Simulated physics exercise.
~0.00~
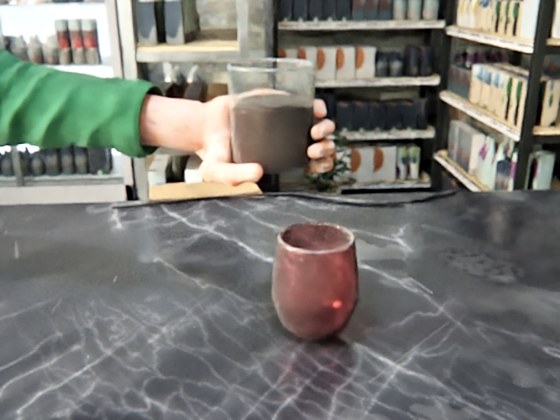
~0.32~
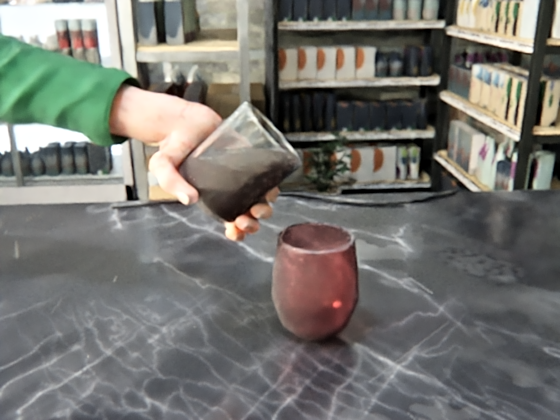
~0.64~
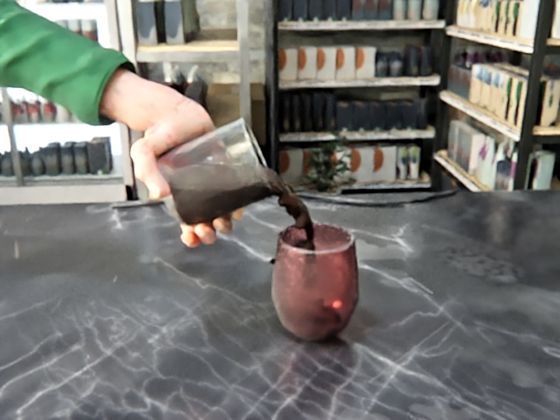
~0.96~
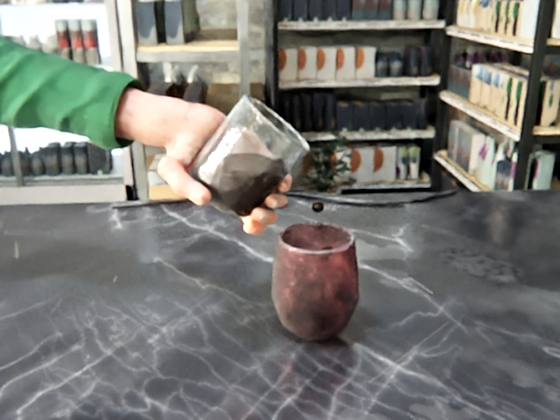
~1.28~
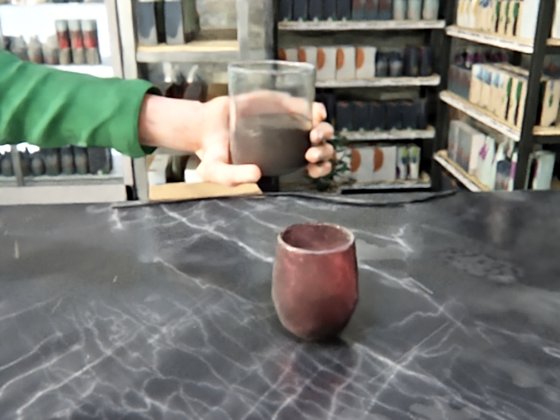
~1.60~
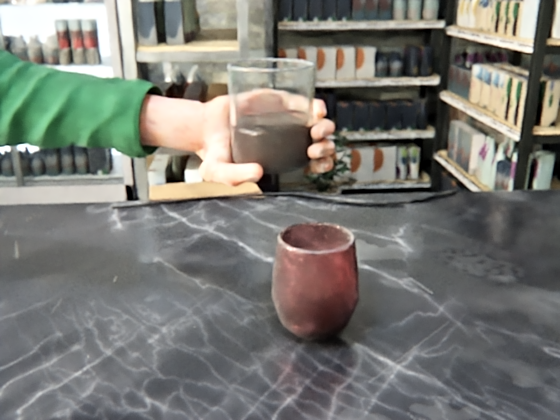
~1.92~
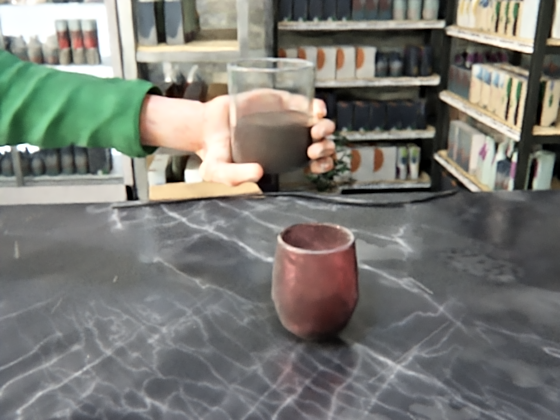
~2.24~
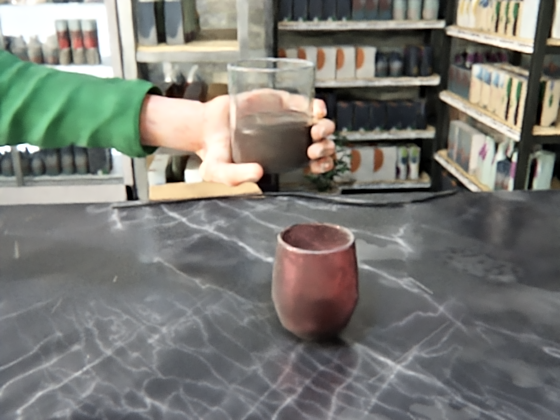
In a shop, a green-sleeved hand tips a glass rightward, pouring some dark liquid into a reddish cup, then holds it level.
